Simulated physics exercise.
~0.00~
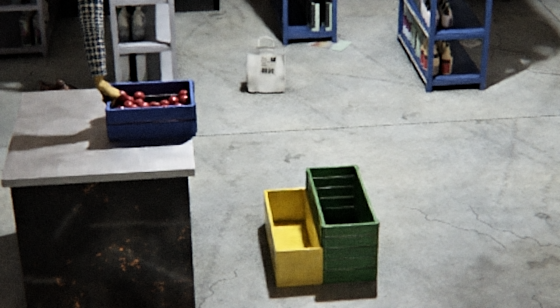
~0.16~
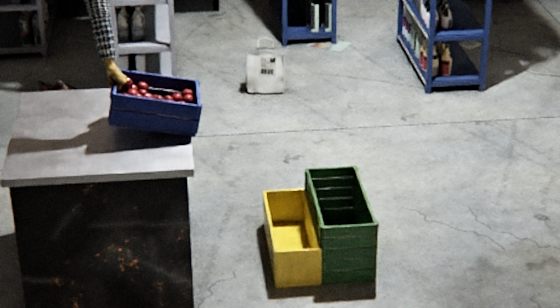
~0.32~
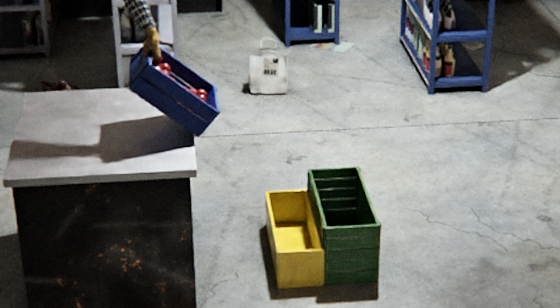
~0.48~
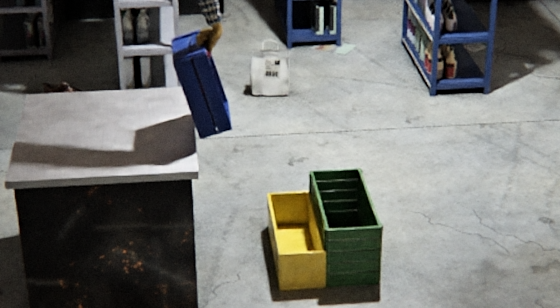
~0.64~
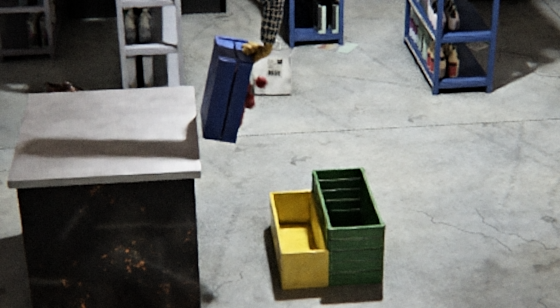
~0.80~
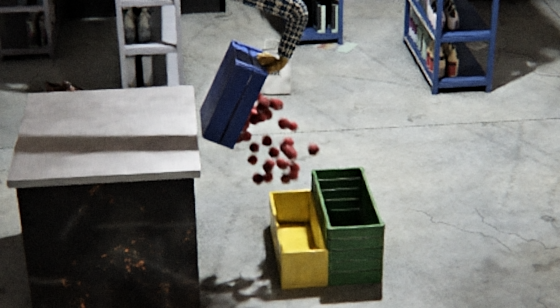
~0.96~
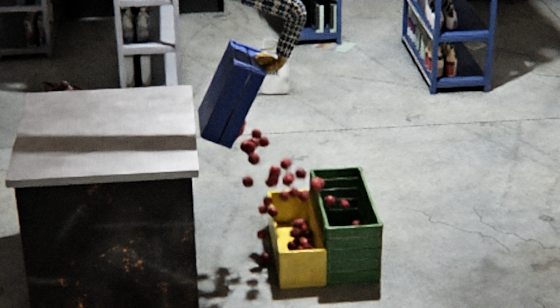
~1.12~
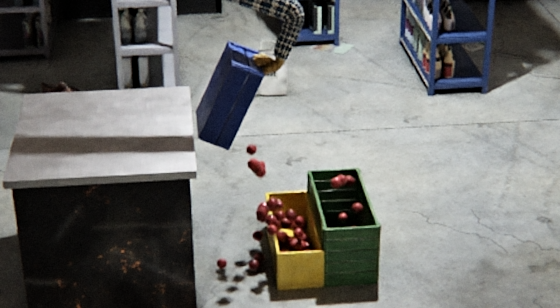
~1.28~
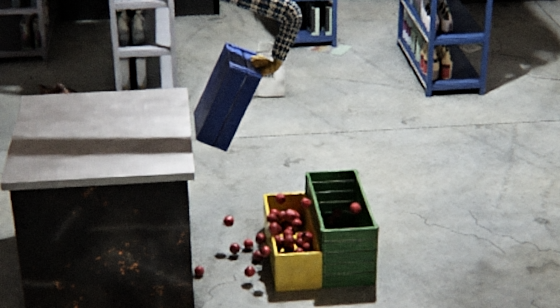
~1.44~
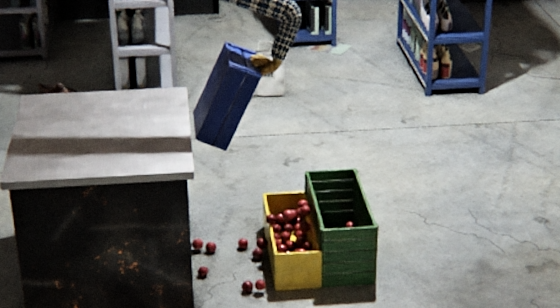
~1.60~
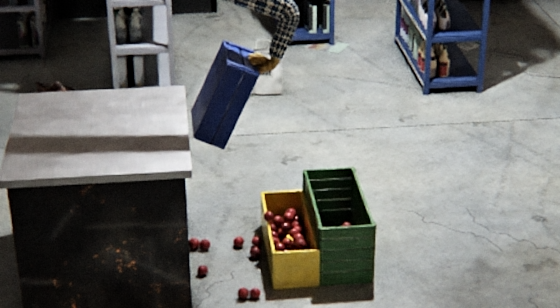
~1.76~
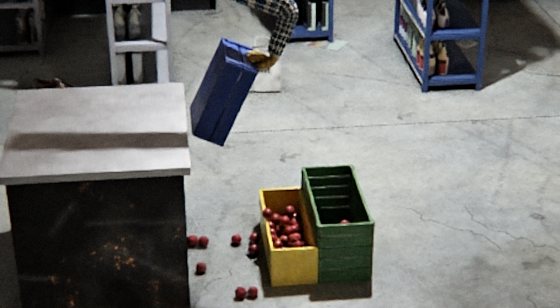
In a concrete-floored storeroom, a gloved hand tips a blue tote of red apples off a bench, spilling them toward a yellow box and a green tub; most settle in the yellow box, some scatter on the floor beside it, and the tote stays tilted.
